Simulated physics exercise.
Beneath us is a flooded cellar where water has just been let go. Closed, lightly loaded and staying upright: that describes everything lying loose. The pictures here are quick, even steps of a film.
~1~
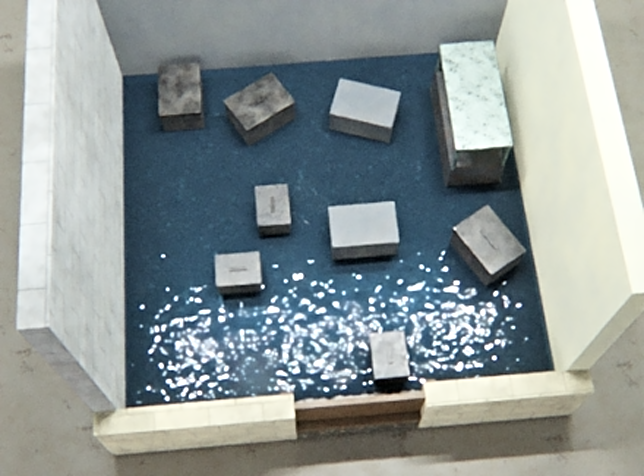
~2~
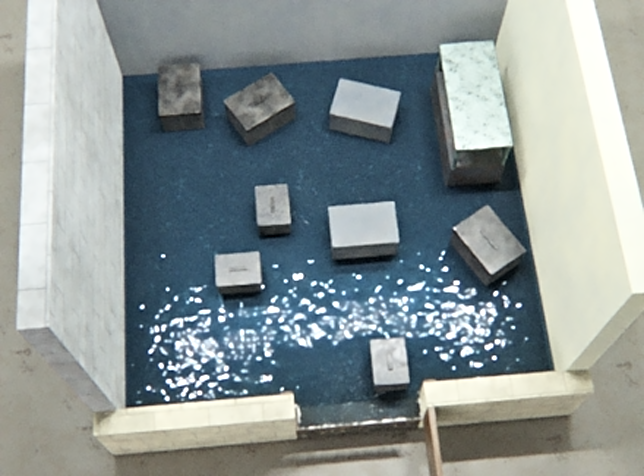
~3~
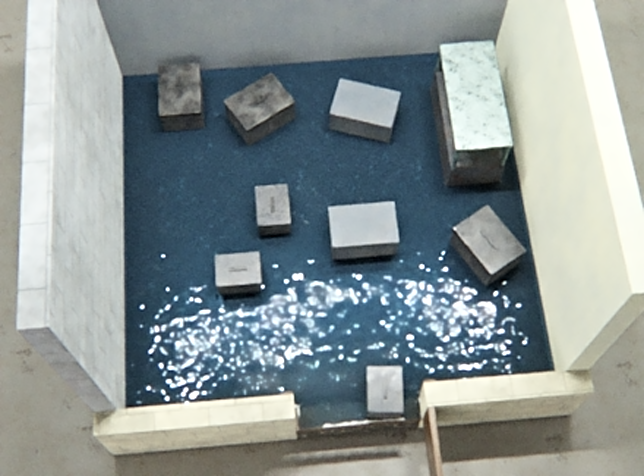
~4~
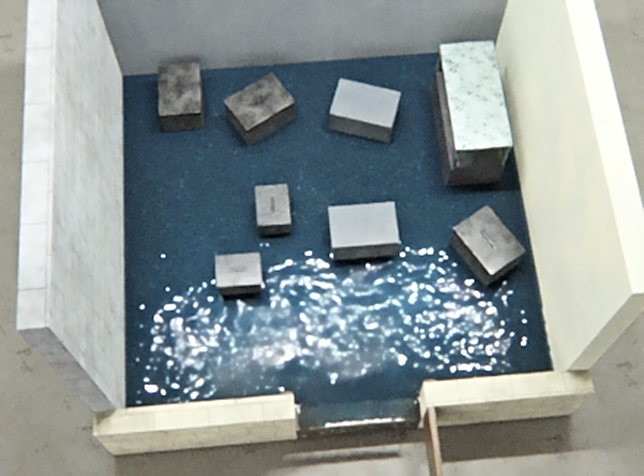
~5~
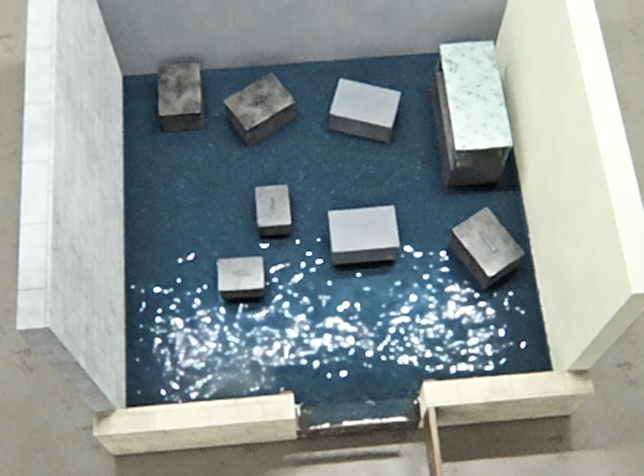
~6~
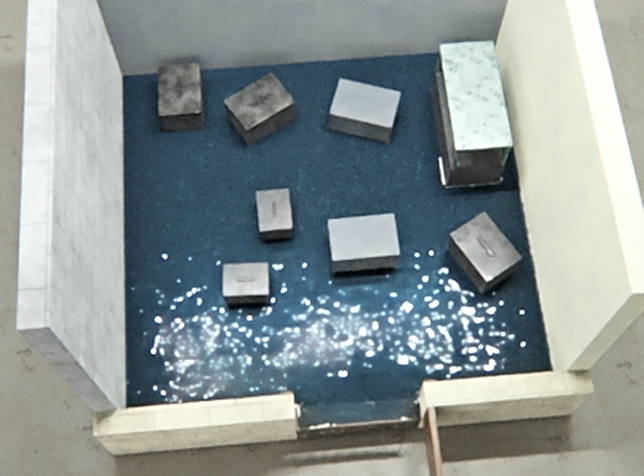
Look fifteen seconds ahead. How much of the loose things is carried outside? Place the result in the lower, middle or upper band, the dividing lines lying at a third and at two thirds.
Middle band.
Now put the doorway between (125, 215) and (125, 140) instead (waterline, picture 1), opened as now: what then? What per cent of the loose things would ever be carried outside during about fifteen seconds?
About 50 percent, I'd say.
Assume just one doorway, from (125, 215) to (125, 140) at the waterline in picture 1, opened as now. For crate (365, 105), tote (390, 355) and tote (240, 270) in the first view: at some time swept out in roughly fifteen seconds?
Okay, one after another: Never departs, then never departs, then departs.
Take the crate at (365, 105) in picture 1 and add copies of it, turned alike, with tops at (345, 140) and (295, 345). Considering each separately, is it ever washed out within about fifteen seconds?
Going one by one, I'd say it doesn't leave and then it leaves.
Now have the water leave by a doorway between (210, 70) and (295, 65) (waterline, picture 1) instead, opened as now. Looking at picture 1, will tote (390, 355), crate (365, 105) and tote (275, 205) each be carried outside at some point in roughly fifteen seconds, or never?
Outcome by item: Retained / exited / exited.
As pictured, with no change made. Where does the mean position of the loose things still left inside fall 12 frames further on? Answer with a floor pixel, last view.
Around (327, 252).
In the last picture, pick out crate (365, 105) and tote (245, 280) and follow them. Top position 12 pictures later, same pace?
I'd say about (374, 134) for the first and about (323, 386) for the second.
A moment on, 1 of 8 are out; 7 afloat.
Next, 1 of 8 are out; 7 afloat.
Later, 3 of 8 are out; 5 afloat.
In the end, 4 of 8 are out; 1 afloat.
